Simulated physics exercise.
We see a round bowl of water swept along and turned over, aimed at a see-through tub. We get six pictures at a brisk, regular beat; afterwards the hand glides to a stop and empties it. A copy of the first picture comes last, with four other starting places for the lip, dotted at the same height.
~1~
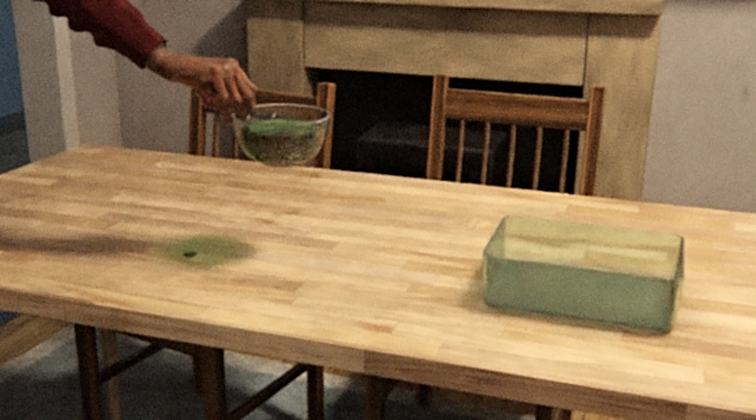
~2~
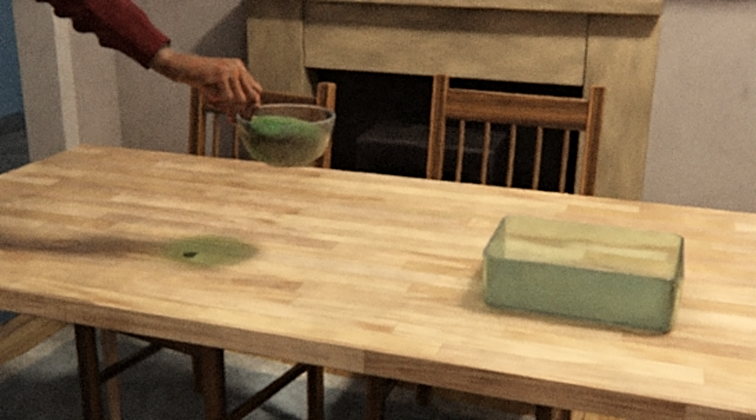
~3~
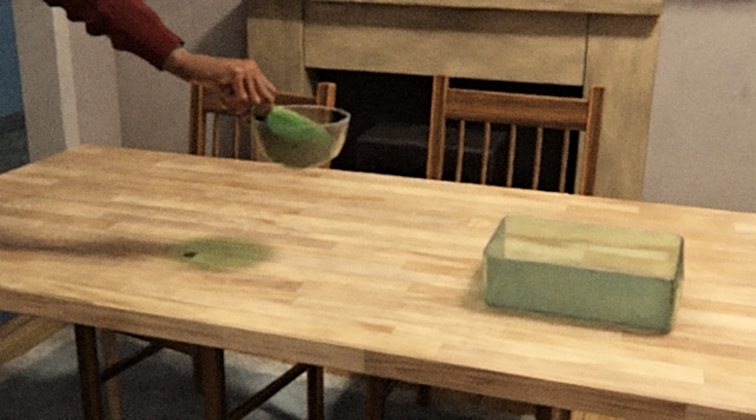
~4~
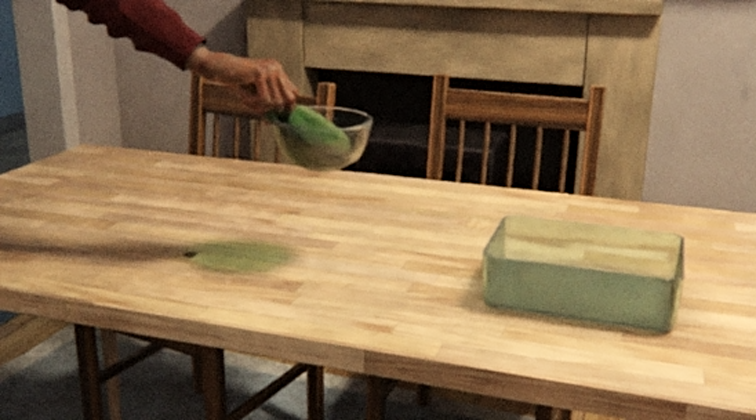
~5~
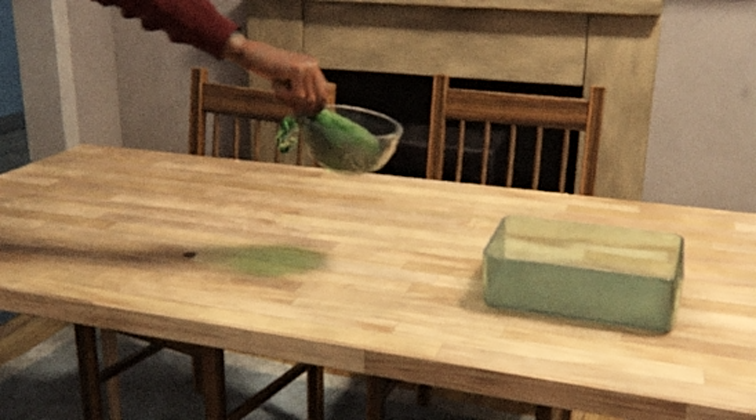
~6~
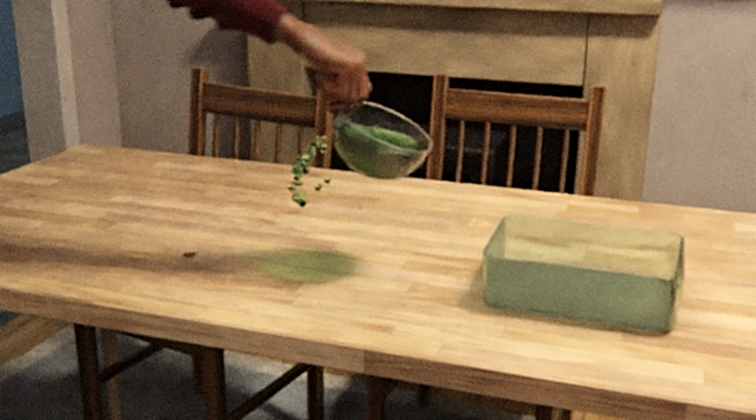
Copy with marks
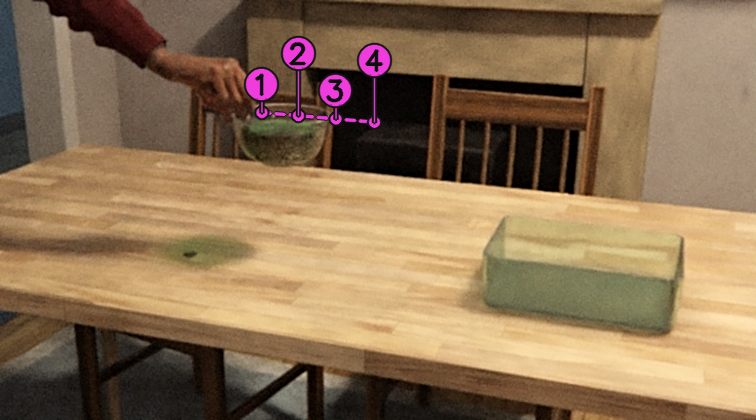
At the start, a hand in a red sleeve holds a round clear bowl with green contents above a wooden table, left of a see-through tub. The hand carries the bowl rightward, green contents slip over its left side, and the bowl tilts as small green drops trail down behind it.
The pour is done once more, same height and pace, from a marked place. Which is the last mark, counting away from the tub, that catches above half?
Spot 2.
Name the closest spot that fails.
The answer is 1.
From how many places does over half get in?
Three of them.
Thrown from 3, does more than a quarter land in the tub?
Yes, clearly.
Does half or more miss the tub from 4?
No, that is safe.
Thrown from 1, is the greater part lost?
Yes, it does.
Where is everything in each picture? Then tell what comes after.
Upright, lip at (325, 117); tub from (483, 303) to (675, 331); nothing has left yet, in the first frame.
Upright, lip at (330, 118); nothing has left yet, in the second frame.
Upright, lip at (344, 119); water is over the rim, down to (267, 113), in the third frame.
Upright, lip at (367, 122); water is over the rim, down to (276, 123), in the fourth frame.
Tipped about 10°, lip at (397, 132); water is over the rim, down to (314, 155), in the fifth frame.
Tipped about 24°, lip at (428, 148); water is over the rim, down to (304, 204), in the sixth frame.
In magenta, 1 at (261, 112); 2 at (298, 115); 3 at (335, 118); 4 at (374, 122).
For spot 1, about 27 % lands in the tub, 66 % falls short and 7 % goes beside or beyond.
For spot 2, about 65 % lands in the tub, 23 % falls short and 12 % goes beside or beyond.
For spot 3, about 71 % lands in the tub, 9 % falls short and 20 % goes beside or beyond.
For spot 4, about 74 % lands in the tub, 11 % falls short and 15 % goes beside or beyond.
